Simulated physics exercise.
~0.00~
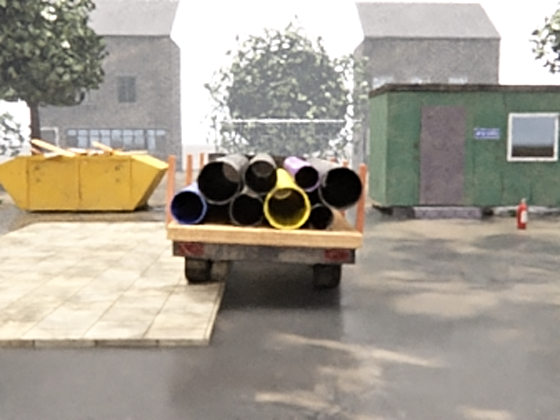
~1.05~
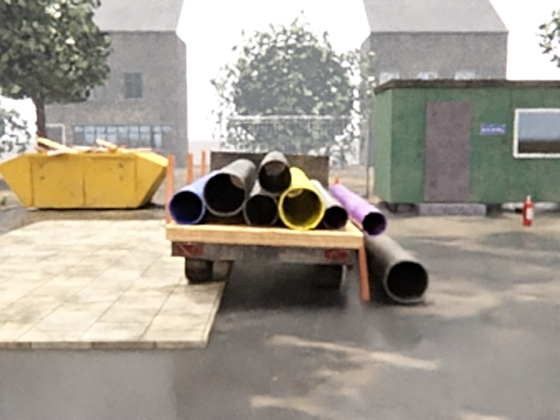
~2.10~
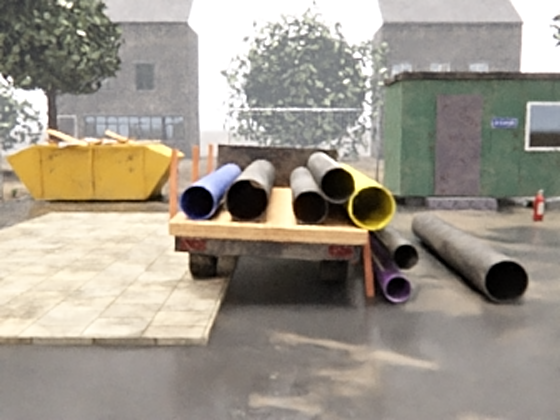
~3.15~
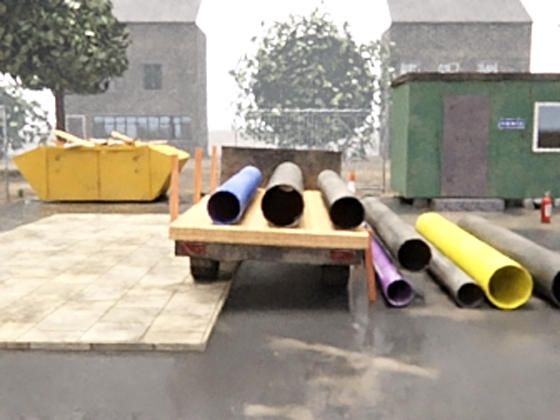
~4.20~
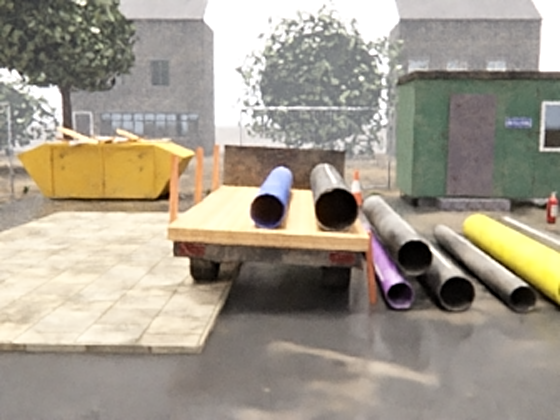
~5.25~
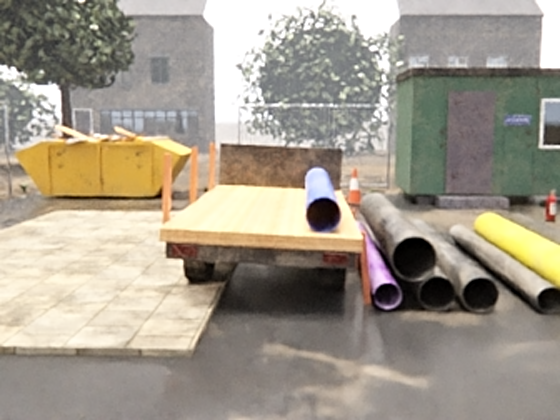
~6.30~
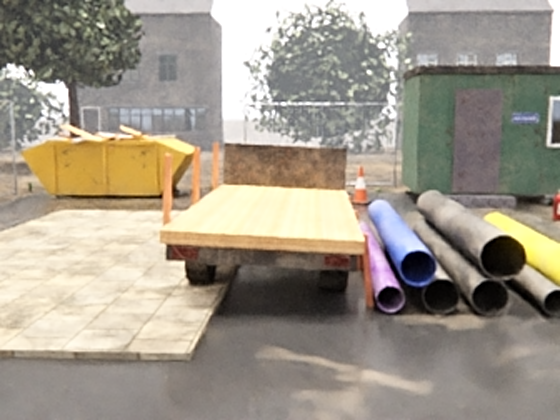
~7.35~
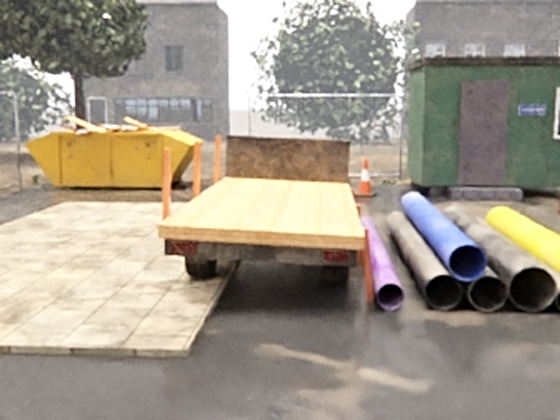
Eight plastic pipes roll off the right side of a parked trailer onto the ground.
